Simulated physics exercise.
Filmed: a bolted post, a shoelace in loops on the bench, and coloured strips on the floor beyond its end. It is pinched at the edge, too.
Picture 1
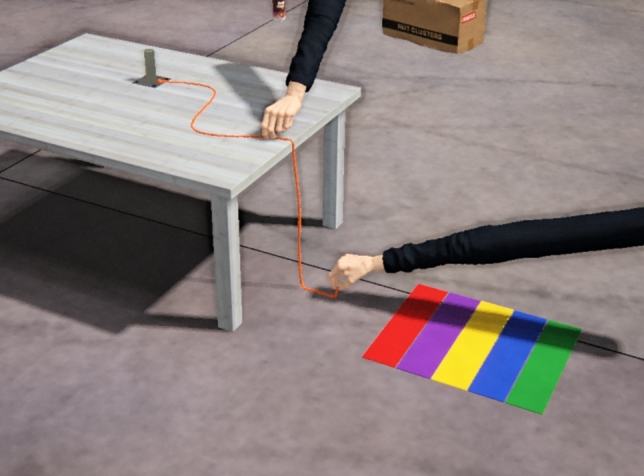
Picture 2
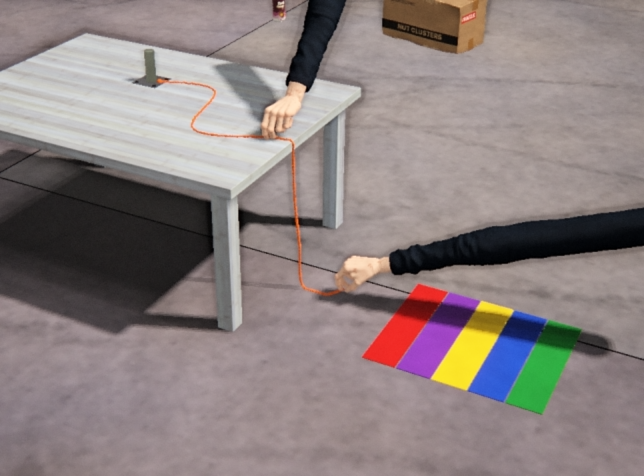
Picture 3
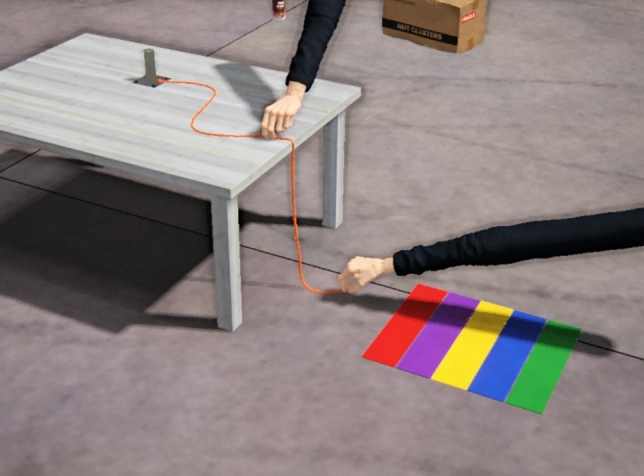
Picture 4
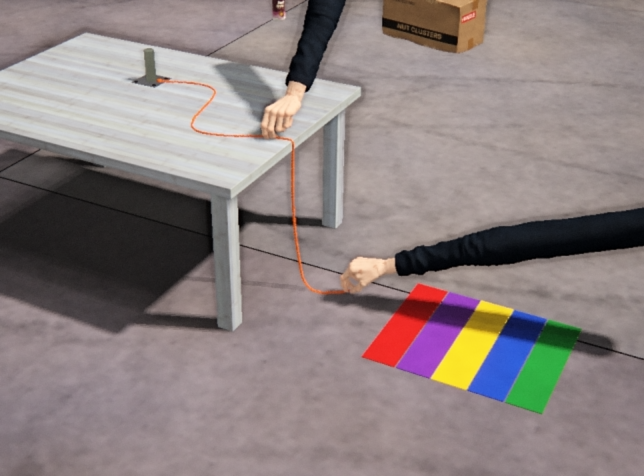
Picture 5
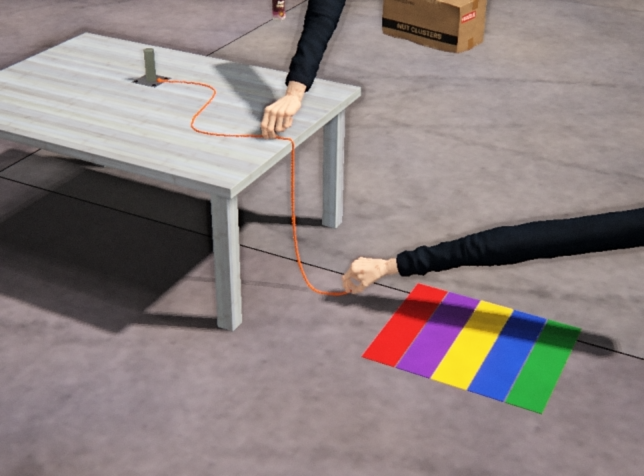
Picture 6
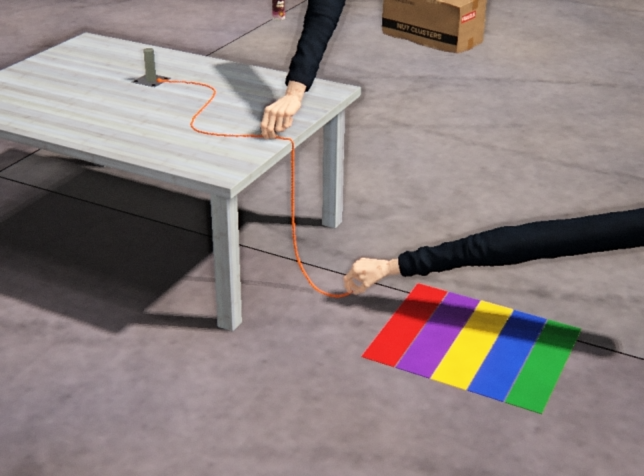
A hand pins an orange lace at the table edge while another draws its end slightly right.
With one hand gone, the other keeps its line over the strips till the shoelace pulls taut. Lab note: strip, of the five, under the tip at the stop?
Blue.
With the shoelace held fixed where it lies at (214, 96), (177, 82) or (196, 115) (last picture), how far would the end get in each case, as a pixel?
Taking the tries in turn: (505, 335), (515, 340) and (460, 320).
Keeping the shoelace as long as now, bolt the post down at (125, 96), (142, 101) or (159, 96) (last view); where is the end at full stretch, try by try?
One per try, in order: (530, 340), (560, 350), (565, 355).
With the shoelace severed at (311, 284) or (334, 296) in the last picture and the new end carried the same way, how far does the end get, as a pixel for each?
For the first cut it's about (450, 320), and for the second about (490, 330).
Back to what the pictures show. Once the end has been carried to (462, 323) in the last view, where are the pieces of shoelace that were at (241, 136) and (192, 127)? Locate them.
You'll find the first mark at (301, 158) and the second mark at (269, 126).
A little later, end near (462, 323); over yellow.
Next, end near (498, 333); over blue.
When it is tight, end near (520, 339); over blue. It gets as far as the blue strip.
